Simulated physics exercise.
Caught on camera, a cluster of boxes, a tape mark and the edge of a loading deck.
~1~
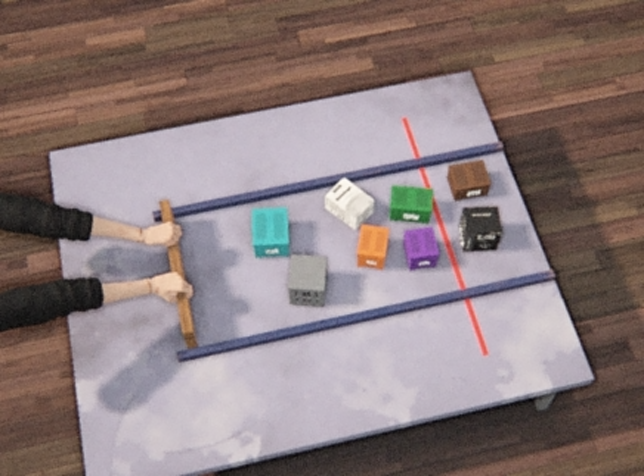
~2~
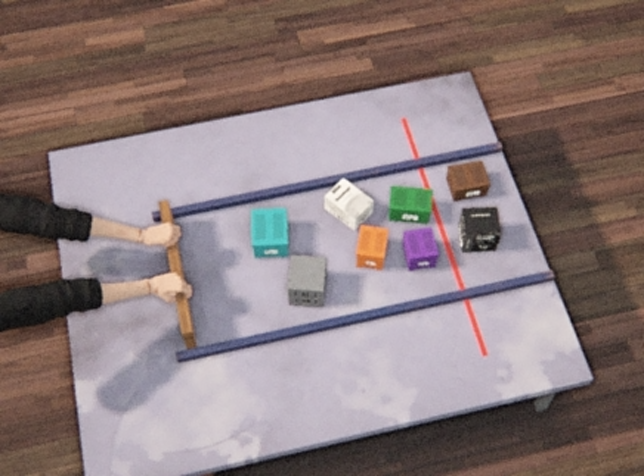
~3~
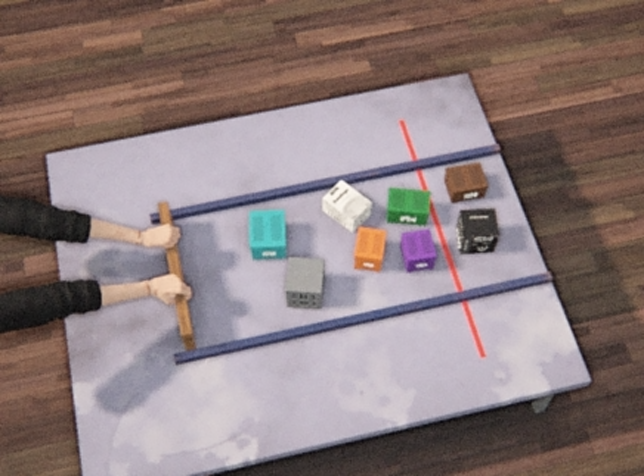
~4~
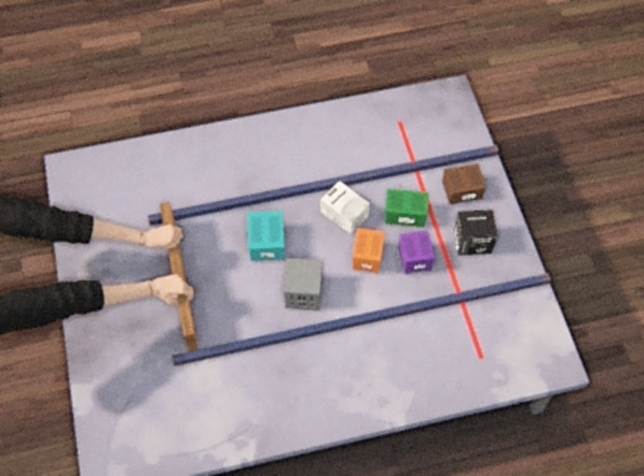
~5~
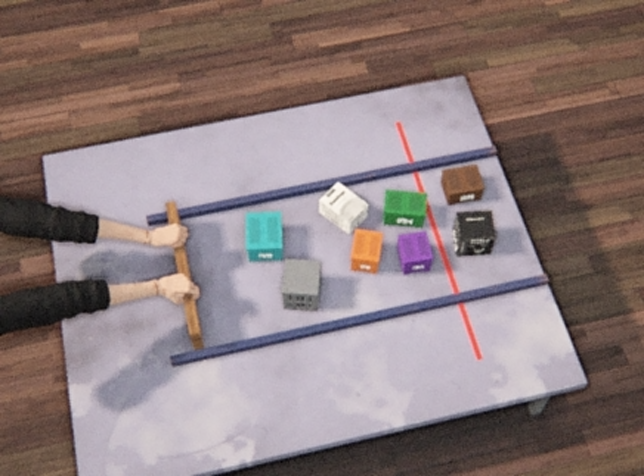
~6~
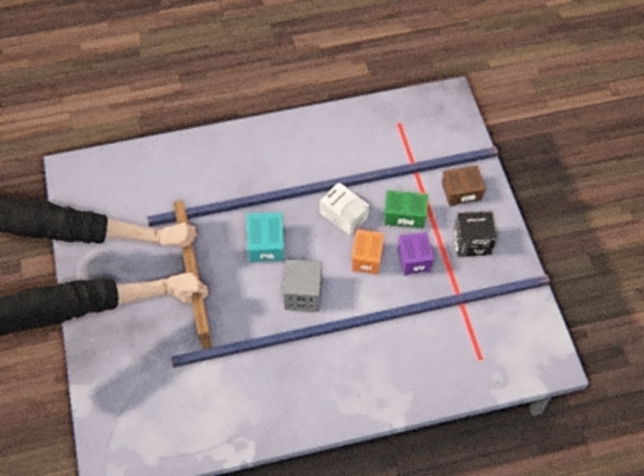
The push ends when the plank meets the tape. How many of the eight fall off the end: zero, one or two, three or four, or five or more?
As it turns out, the number that fall off is one or two.
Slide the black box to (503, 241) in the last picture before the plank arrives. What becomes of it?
From there it tumbles off.
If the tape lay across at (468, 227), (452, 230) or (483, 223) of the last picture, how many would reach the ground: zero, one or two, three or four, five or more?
The falls would be three to four; 3 or 4; five or over.
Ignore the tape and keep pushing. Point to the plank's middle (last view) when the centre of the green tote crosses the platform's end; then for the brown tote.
For the green tote at (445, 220), for the brown tote at (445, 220).
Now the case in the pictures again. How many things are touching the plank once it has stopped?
The number is 2.
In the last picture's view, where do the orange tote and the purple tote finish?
Near (485, 224) and (518, 235).
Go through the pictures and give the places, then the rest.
Brown tote (468, 181); black box (480, 229); green tote (411, 205); plank (178, 273); tape (442, 228), in the first picture.
Black box (479, 230); turquoise tote (270, 233), in the second picture.
Green tote (408, 207); grey crate (305, 283), in the third picture.
Brown tote (464, 185); purple tote (416, 253), in the fourth picture.
Black box (474, 233); plank (185, 275), in the fifth picture.
Brown tote (463, 186); black box (475, 234); green tote (406, 210); plank (193, 274); tape (437, 233), in the sixth picture.
A little later, none off yet; brown tote at rest near (463, 186); black box at rest near (475, 234); green tote at rest near (406, 210).
Next, none off yet; brown tote shifted a little near (467, 184); black box at rest near (475, 234); green tote shifted about its own width near (434, 207).
When it is over, the number that fall off is one or two; down, black box.
